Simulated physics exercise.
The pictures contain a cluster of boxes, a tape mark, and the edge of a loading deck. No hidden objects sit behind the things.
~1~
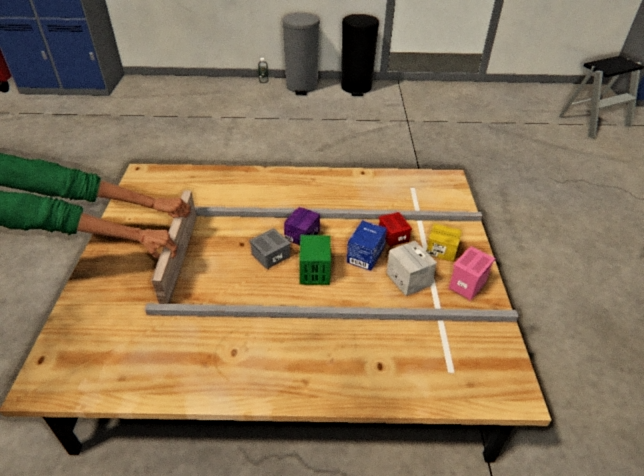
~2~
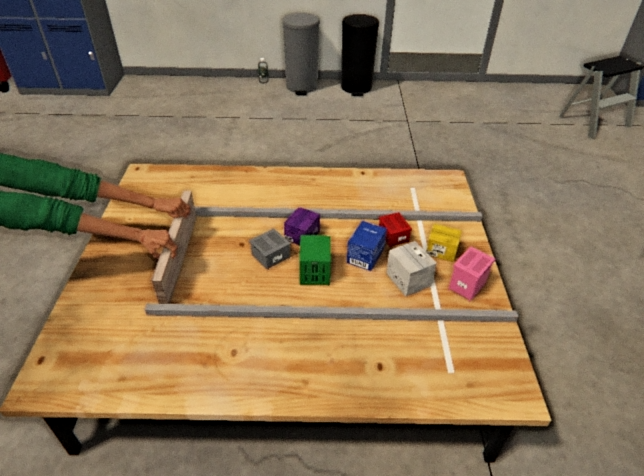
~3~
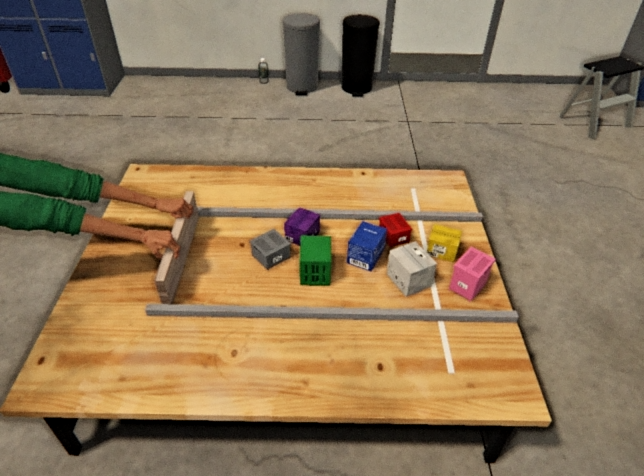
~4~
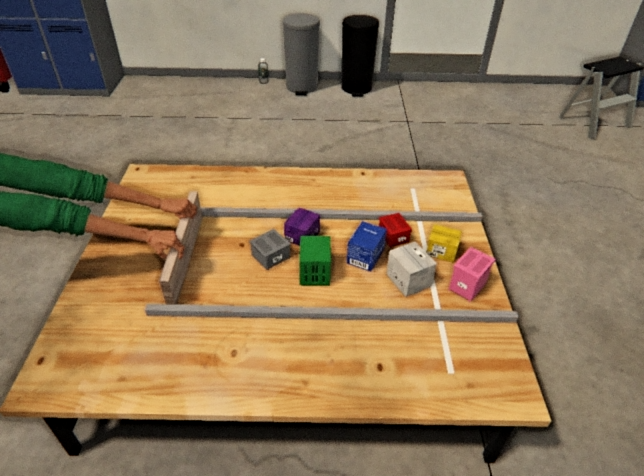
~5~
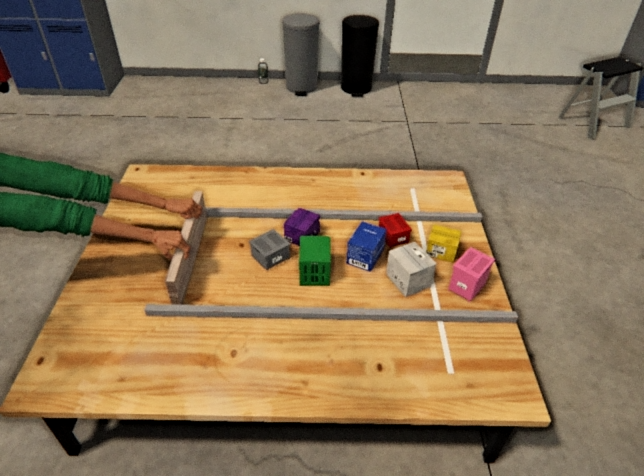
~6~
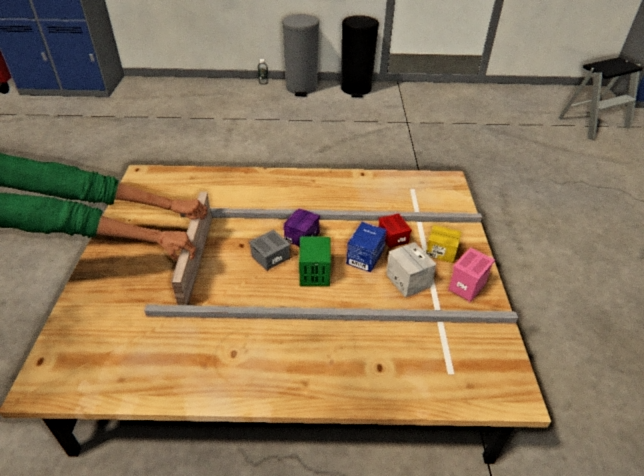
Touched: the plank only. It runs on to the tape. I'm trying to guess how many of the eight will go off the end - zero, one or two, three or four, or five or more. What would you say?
Watching this, the number dropping off is one to two.
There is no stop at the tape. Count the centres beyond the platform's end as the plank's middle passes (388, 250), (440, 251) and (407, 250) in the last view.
Over the end: 0, 2, 0.
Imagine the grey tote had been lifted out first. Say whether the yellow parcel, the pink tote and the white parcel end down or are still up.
The yellow parcel stays on, the pink tote tumbles off, the white parcel remains up.
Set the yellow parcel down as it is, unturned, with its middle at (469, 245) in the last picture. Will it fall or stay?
Result: It falls away.
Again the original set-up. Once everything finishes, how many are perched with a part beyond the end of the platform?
The count would be 0.
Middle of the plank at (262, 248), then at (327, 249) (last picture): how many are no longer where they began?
1 and 4.
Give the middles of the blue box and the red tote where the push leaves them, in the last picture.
You'll find the first one at (469, 242) and the second at (460, 224).
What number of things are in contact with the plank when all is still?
The answer is 3.
Soon after, none off yet; pink tote at rest near (470, 275); yellow parcel at rest near (443, 244); white parcel at rest near (410, 270).
After that, none off yet; pink tote displaced a little near (476, 276); yellow parcel displaced a little near (455, 244); white parcel displaced about its own width near (441, 282).
In the end, the number that fall off is one or two; gone, yellow parcel and pink tote.
